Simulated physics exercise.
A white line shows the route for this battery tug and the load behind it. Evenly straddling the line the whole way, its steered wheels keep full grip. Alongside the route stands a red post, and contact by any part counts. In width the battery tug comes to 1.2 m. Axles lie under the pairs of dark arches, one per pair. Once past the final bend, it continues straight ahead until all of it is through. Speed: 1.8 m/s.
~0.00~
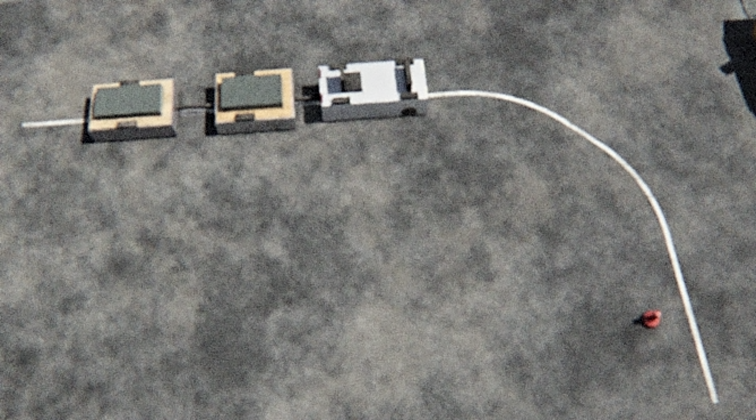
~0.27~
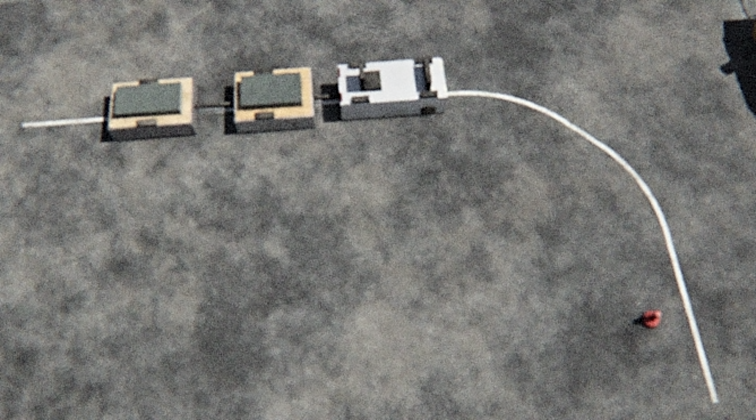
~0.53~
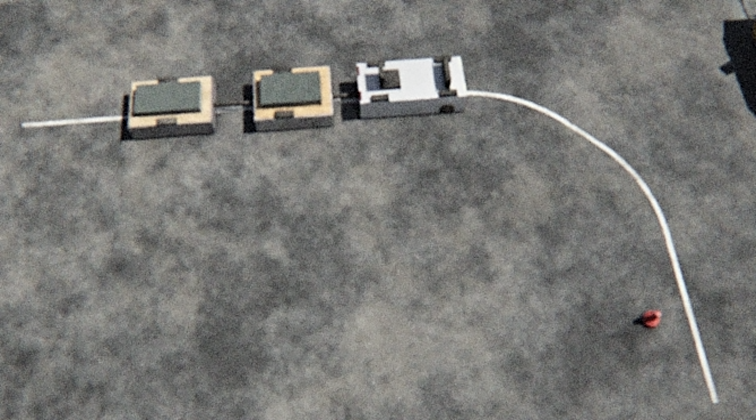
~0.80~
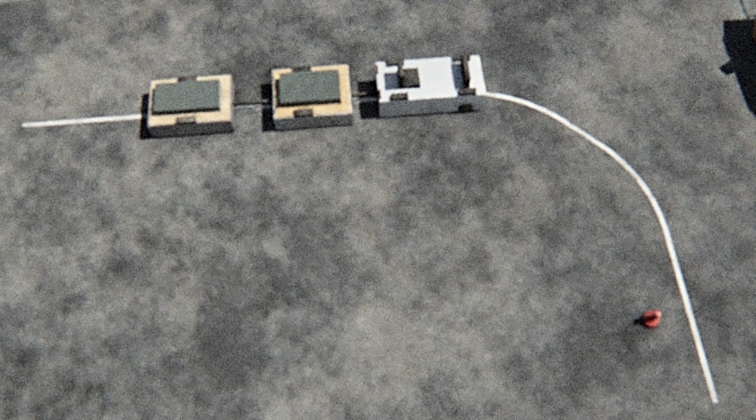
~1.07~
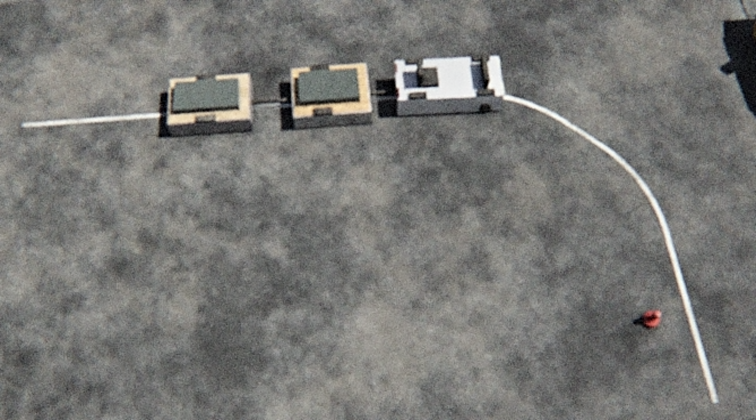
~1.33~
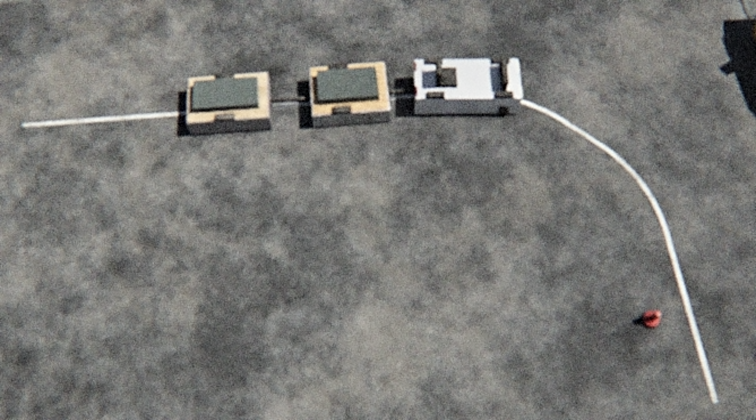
A white tug towing two tan trailers with dark grey-green tops sits along a thin white line on mottled grey ground, seen from high above at a slant. The line runs straight from the left, then curves down to the lower right, with a small red post beside it and a dark shape at the upper right edge. The tug and trailers roll slowly rightward along the line, the tug just beginning to turn at the bend, while the camera stays still.
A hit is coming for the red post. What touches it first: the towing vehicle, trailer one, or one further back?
The marker gets hit first by the opening trailer.
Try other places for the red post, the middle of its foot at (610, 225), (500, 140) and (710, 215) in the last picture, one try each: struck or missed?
Place one: Contact; place two: Contact; place three: No contact.
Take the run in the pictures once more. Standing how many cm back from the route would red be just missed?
Estimate - red: Some 25.
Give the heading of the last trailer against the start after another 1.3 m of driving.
Angle of last trailer relative to start: About 0°.
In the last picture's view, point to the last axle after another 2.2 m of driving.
Near (307, 90).
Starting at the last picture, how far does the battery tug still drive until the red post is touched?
After roughly 10.5 metres.
Then, 3.6 s in, the last axle is at (379, 86) of the last picture, on the line.
Then, 5.9 s in, the last axle is at (521, 110) of the last picture, 70 cm off the line.
Then, 7.2 s in, the last axle is at (591, 157) of the last picture, 85 cm off the line; the first trailer has hit red.
Then, 10.5 s in, the last axle is at (717, 386) of the last picture, 15 cm off the line; 1 of 1 struck in all.
